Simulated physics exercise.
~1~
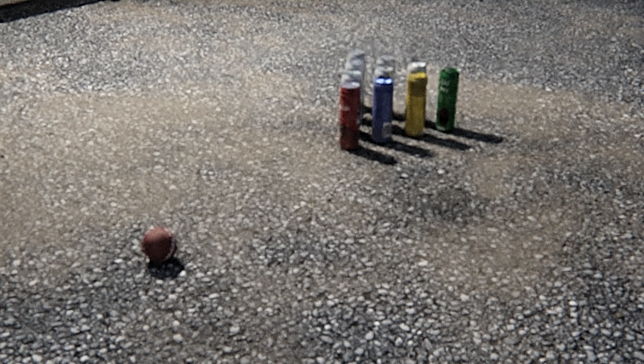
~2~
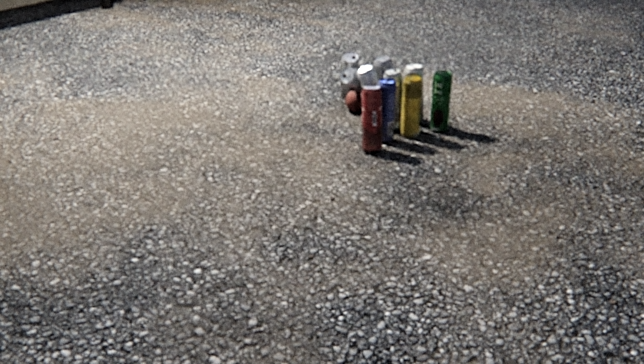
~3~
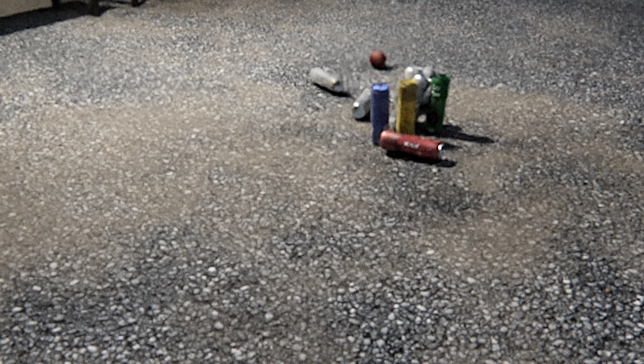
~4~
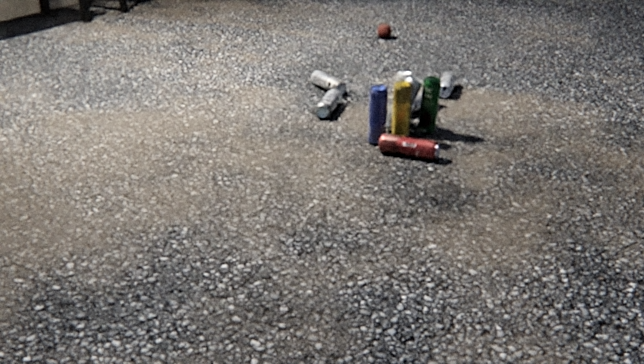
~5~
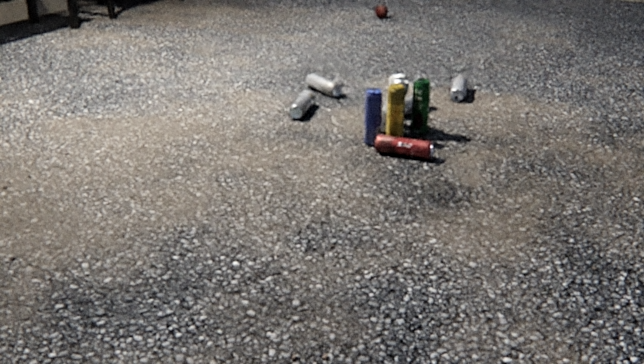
On a patch of rough, pebbly ground, a cluster of upright tubes stands with a red one, a blue one, a yellow one and a green one among paler ones, while a reddish ball travels in from the lower left. The ball runs into the left side of the group, and the red tube starts to tip. It drops flat in front of the others as pale tubes topple and the ball carries on beyond them. Pale tubes spread out to either side, and the ball rolls away toward the top, with the blue, yellow and green tubes still standing.
